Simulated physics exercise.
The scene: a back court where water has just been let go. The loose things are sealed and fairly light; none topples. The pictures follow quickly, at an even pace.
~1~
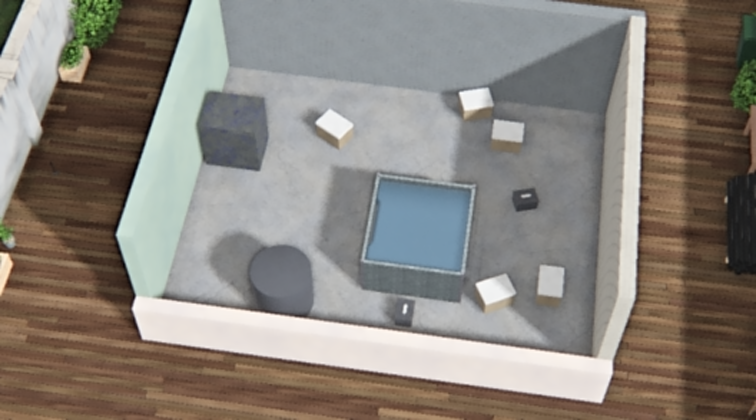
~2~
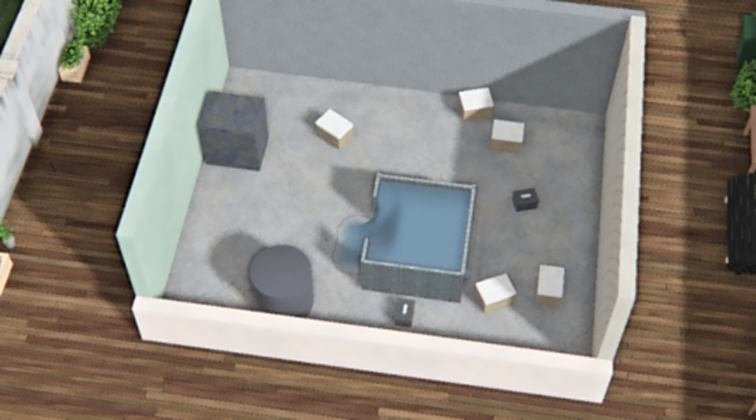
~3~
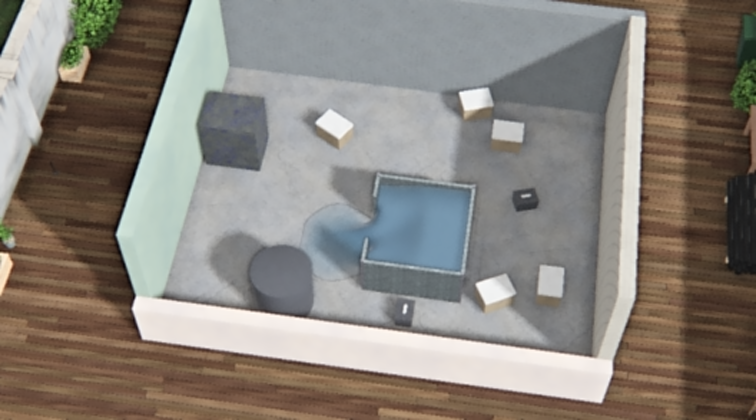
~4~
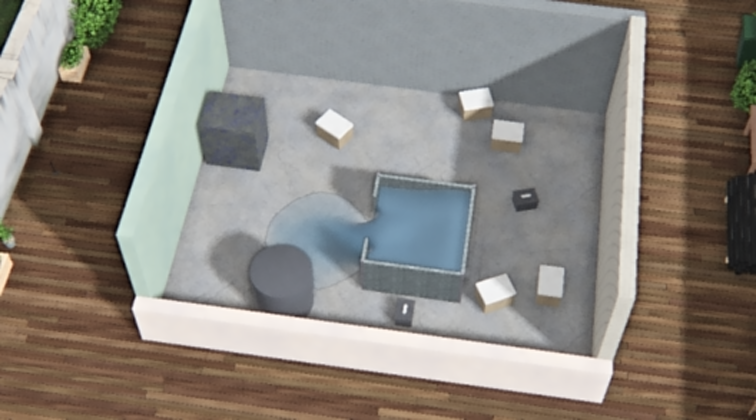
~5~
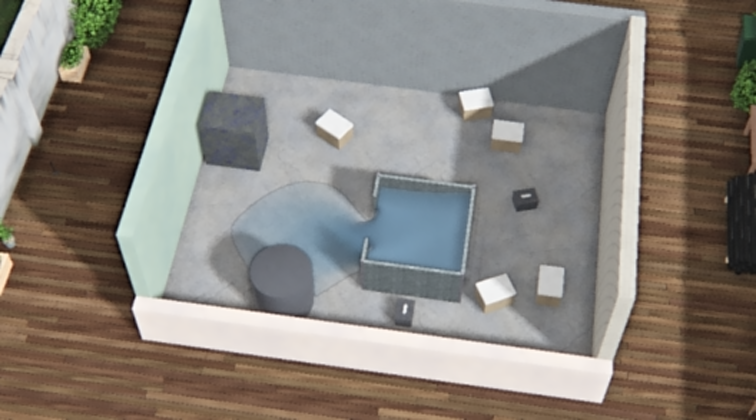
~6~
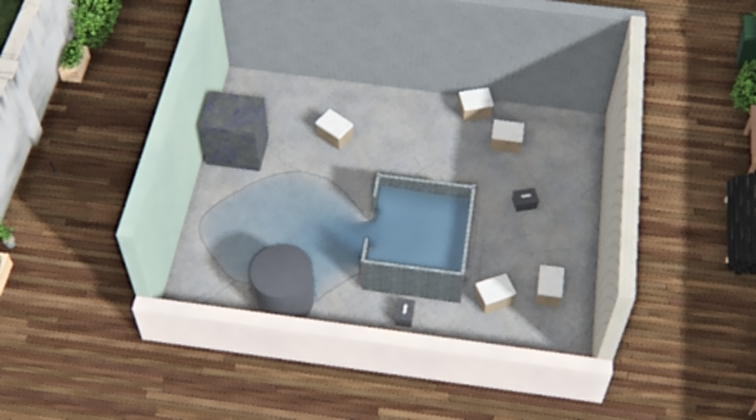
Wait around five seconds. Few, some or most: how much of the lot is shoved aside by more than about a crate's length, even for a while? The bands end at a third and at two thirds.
It is less than a third.
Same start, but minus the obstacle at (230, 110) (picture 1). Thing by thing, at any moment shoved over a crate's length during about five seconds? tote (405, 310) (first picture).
Verdict: Shifted that much.
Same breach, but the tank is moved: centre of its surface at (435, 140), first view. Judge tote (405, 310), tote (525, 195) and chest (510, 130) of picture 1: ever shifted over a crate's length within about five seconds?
In turn: Short of that, not that far, no.
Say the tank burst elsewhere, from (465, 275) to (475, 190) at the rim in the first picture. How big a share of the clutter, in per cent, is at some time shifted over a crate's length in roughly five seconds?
Near 100 in a hundred.
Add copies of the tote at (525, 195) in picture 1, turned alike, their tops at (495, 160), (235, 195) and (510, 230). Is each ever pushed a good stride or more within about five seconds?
In that order: Never so far, moved that far, short of that.
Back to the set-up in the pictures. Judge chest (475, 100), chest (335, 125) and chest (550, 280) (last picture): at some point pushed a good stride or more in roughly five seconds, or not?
In turn: No, that far or more, less than that.
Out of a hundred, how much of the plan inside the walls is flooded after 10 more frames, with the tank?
Roughly 40 per cent.
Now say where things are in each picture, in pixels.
In the first frame, a chest at (476, 98) rests on the ground; a tote at (405, 309) rests on the ground; 0 of 7 have shifted.
In the second frame, a chest at (476, 98), on the bottom; a tote at (405, 309) rests on the ground; 0 of 7 have shifted.
In the third frame, a chest at (476, 98), on the bottom; a tote at (405, 309), on the bottom; 0 of 7 have shifted.
In the fourth frame, a chest at (476, 98), on the bottom; a tote at (405, 309), on the bottom; 0 of 7 have shifted.
In the fifth frame, a chest at (476, 98) rests on the ground; a tote at (405, 309) rests on the ground; 0 of 7 have shifted.
In the sixth frame, a chest at (476, 98), on the bottom; a tote at (405, 309), on the bottom; 0 of 7 have shifted.
A moment on, 0 of 7 are well off their spots; 0 afloat.
Next, 0 of 7 are well off their spots; 0 afloat.
Later, 0 of 7 are well off their spots; 0 afloat.
In the end, 2 of 7 are well off their spots, and 2 have been at some point; 0 afloat.
